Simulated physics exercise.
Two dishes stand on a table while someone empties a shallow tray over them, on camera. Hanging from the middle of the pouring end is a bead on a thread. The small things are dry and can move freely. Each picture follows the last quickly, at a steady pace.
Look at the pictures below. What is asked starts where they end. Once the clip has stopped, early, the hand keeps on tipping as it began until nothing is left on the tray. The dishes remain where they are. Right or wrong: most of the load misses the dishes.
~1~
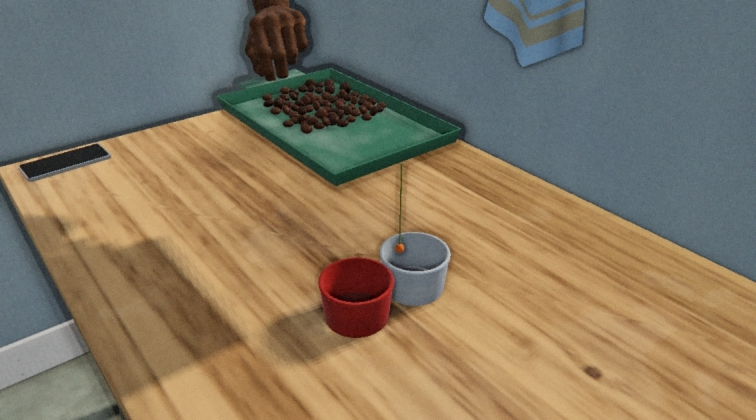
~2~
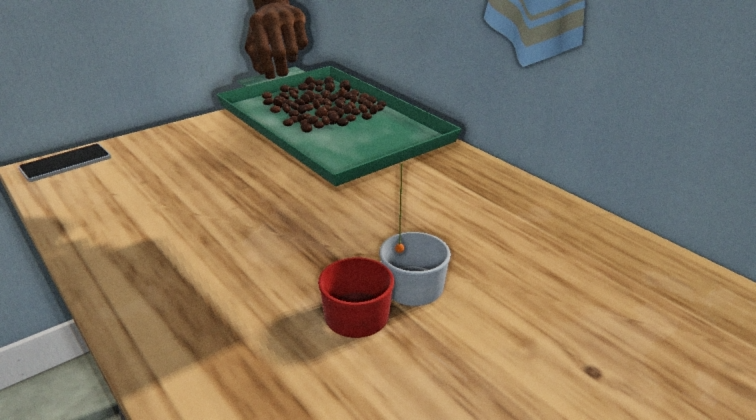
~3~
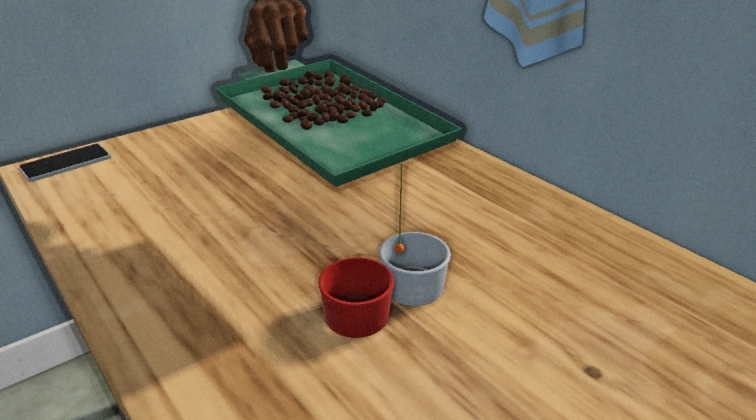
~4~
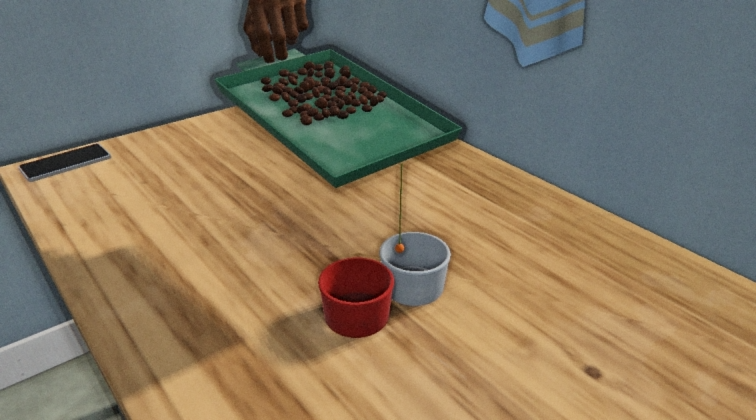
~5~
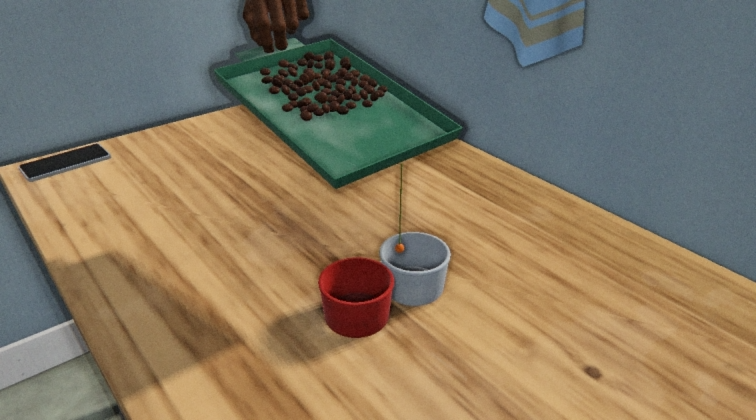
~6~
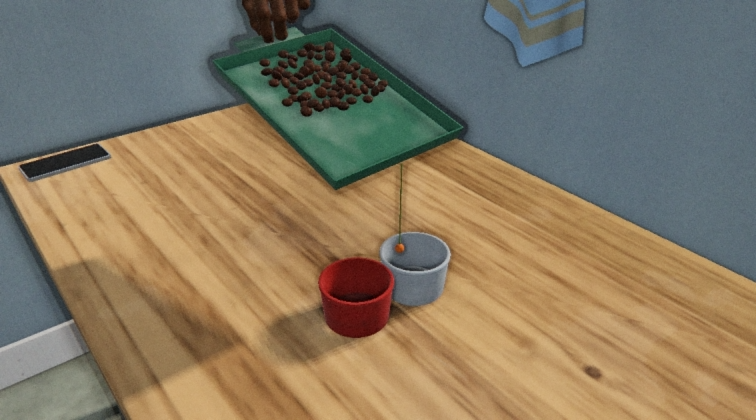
Right, the dishes get under half.
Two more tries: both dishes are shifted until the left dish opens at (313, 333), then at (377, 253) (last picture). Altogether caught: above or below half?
For the two places in order: A majority share, a minority share.
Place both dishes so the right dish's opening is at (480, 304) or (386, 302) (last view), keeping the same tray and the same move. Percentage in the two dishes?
0 and 60 %.
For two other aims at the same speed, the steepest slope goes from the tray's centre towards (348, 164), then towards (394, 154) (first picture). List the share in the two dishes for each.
In order: About 60, then 10 percent.
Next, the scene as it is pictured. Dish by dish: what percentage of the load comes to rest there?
Left dish: Around 20 in a hundred; right dish: Around 0 in a hundred.
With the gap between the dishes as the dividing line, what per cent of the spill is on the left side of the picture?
That would be roughly 30 per cent.
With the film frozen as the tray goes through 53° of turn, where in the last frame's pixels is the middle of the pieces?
Somewhere about pixel (377, 157).
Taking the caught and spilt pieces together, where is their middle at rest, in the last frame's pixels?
I'd place the middle at about (400, 342).
Just after the last frame, tray tipped steeply; the larger part on the tray; roughly a quarter in the air.
A moment on, tray tipped right over; roughly two thirds on the tray; just a few in the left dish; roughly a third outside both; just a few in the air.
Further on, tray tipped past a quarter turn; roughly a quarter in the left dish; the larger part outside both.
When it is over, tray tipped past a quarter turn; roughly a quarter in the left dish; not one in the right dish; the larger part outside both.
